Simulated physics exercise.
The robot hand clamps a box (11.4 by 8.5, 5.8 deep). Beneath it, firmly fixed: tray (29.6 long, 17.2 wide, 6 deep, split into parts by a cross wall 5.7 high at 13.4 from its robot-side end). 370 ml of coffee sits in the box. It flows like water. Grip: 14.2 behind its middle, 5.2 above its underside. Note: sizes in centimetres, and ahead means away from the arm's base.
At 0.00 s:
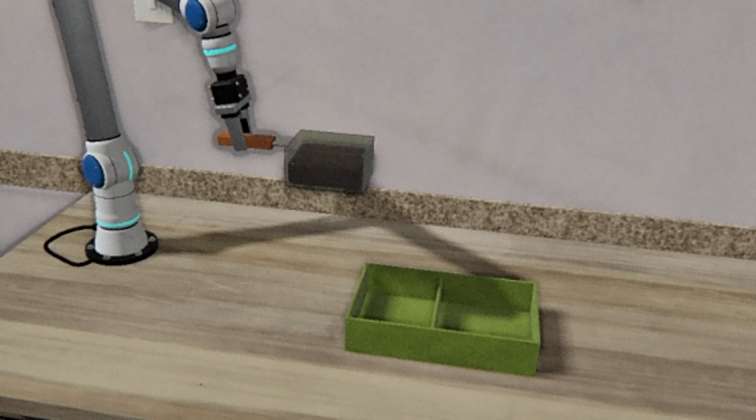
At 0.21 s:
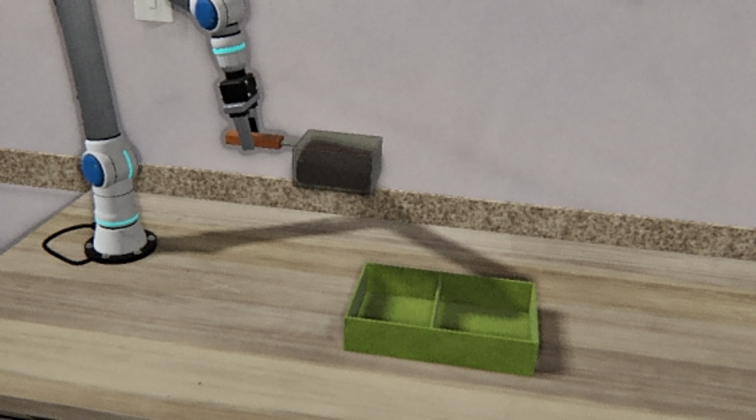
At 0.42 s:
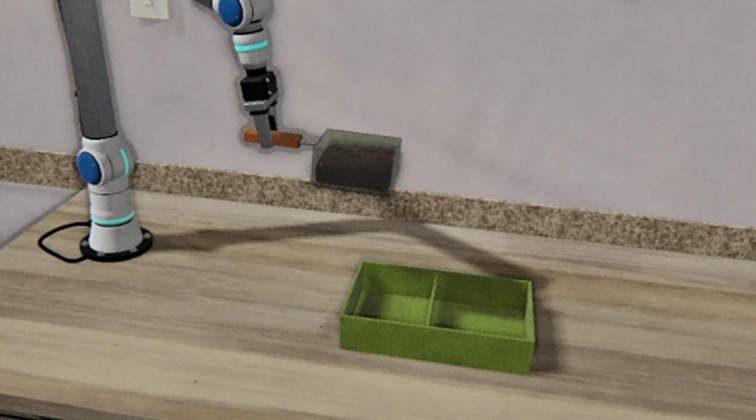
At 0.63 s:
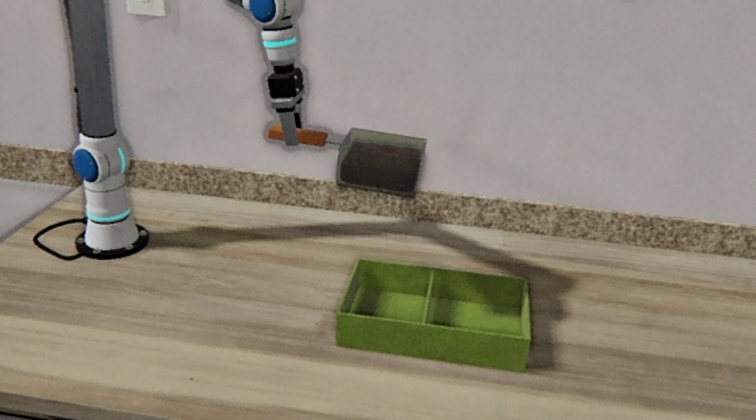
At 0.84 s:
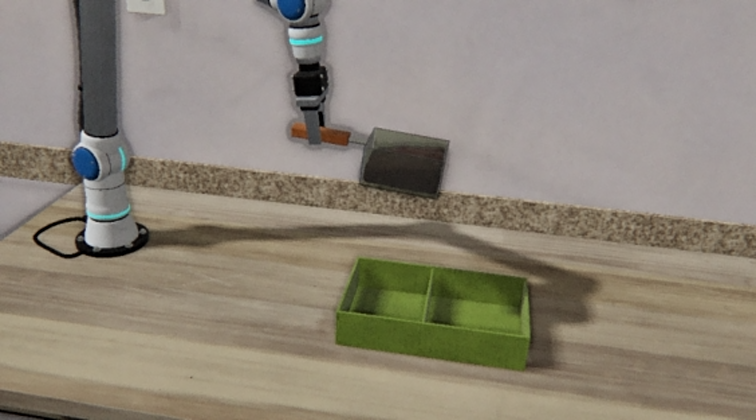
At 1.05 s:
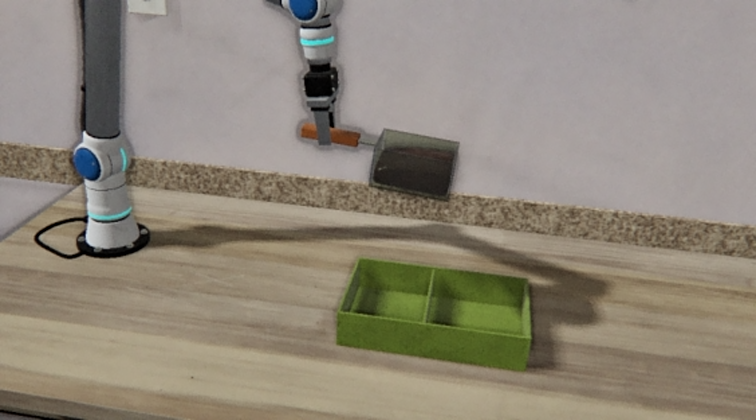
Above a wooden countertop, a robot arm carrying a dark, grey-edged container by its orange handle rightward, behind a green divided tray.
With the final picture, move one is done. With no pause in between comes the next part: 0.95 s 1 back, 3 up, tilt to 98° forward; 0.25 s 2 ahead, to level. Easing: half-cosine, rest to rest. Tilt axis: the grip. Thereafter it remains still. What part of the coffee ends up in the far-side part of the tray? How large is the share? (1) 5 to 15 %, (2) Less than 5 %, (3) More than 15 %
1.
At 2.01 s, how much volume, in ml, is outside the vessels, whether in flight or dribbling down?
About 50 ml.
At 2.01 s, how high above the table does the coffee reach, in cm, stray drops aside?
About 33 cm.
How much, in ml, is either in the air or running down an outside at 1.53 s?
About 70 ml.
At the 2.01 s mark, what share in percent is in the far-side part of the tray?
Near 7 %.
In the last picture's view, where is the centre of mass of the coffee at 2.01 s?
Somewhere close to (376, 293), I'd say.
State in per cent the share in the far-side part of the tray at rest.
The figure is roughly 10 per cent.
After 1.53 s, tilted 52° forward, liquid up to 22 above the table; 290 ml in the box, 5 ml in the far-side part, 5 ml in the robot-side part, 65 ml in the air or running down outside.
After 2.01 s, tilted 98° forward, liquid up to 76 above the table; 190 ml in the robot-side part, 55 ml on the table or floor, 50 ml in the box, 25 ml in the far-side part, 45 ml in the air or running down outside.
After 2.45 s, level, liquid up to 80 above the table; 190 ml in the robot-side part, 105 ml on the table or floor, 25 ml in the far-side part, 45 ml in the air or running down outside.
After 3.25 s, level, liquid up to 31 above the table; 190 ml in the robot-side part, 140 ml on the table or floor, 40 ml in the far-side part.
At rest, 190 ml in the robot-side part, 140 ml on the table or floor, 40 ml in the far-side part. That is 10 % in the far-side part of the tray.
